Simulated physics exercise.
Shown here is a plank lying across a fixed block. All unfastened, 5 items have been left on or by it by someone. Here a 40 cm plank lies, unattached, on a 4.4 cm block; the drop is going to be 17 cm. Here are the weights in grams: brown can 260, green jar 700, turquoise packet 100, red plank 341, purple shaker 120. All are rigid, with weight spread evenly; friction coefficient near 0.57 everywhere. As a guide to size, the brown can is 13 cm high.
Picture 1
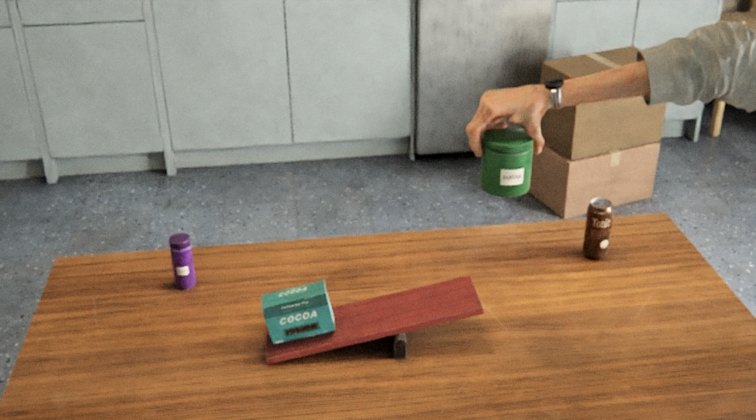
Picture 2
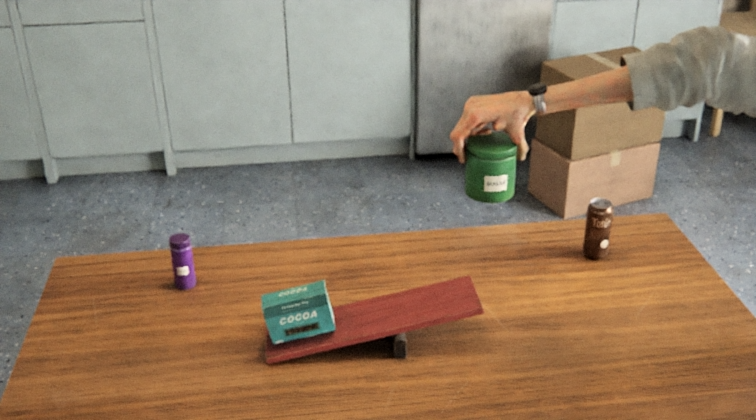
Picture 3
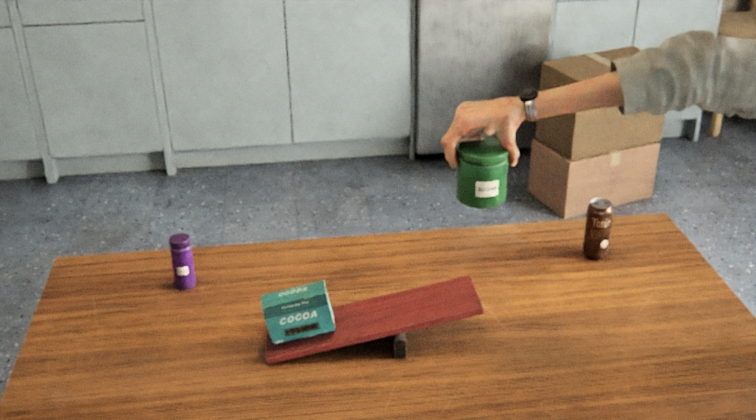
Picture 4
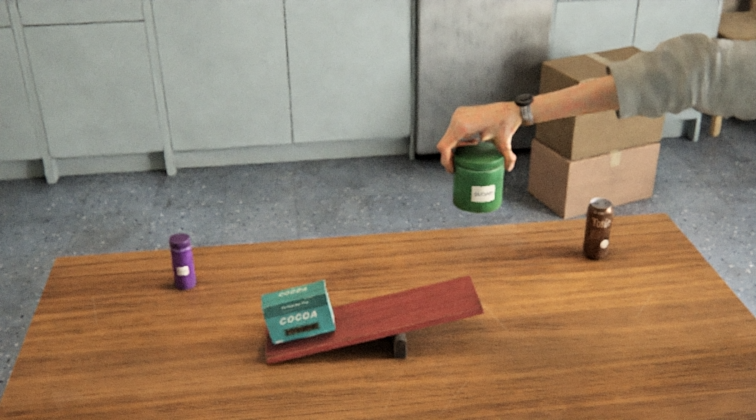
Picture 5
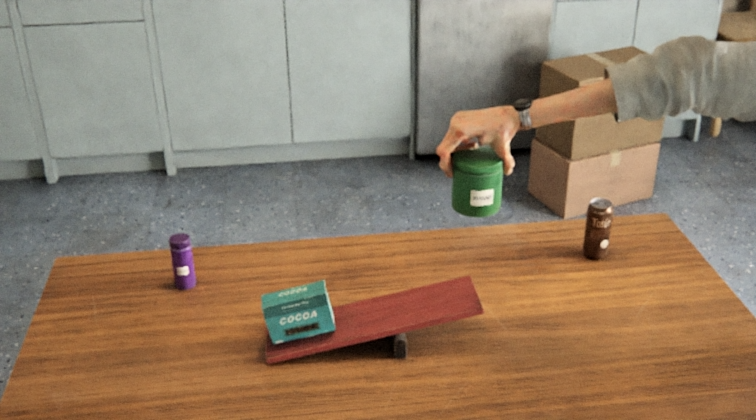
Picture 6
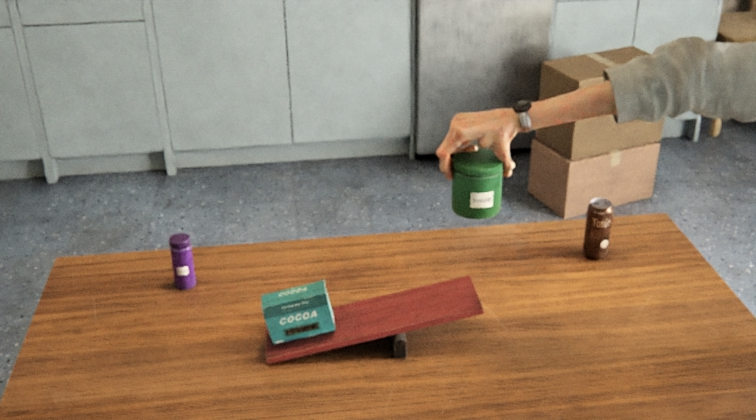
A hand gripping a green jar by its top moves slightly left and down, then holds it still above the raised right end of a red plank, while the turquoise cocoa packet, purple shaker and brown can stay motionless.
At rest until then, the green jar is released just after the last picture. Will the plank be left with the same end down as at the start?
Yes, same end down.
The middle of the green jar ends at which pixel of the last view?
The resting point is around (524, 306).
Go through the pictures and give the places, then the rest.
In the first picture, 6 cm from its drop point; green jar (507, 161); brown can (598, 229).
In the second picture, 4 cm from its drop point; green jar (490, 167); red plank (372, 318).
In the third picture, 2 cm from its drop point; green jar (482, 173); brown can (598, 229).
In the fourth picture, 1 cm from its drop point; green jar (478, 178); red plank (372, 318).
The fifth picture shows held still over the plank; green jar (477, 181); brown can (598, 229).
The sixth picture shows held still over the plank; green jar (477, 184); red plank (372, 318).
Then, 0.40 s past the last view, plank at 21°, tipped the other way; green jar at 33° to upright near (493, 300); turquoise packet at 66° to upright.
Then, 0.60 s past the last view, plank at 11°, leaning as at the start; green jar on its side near (525, 306); turquoise packet upside down.
Finally, plank at 10°, leaning as at the start; on their side or leaning hard on the table or plank, green jar; not toppled but over 4 cm from the start, turquoise packet; the other 3 still in place (within 4 cm). Final places as that camera would see them, green jar near (524, 306). The plank finishes with the same end low.
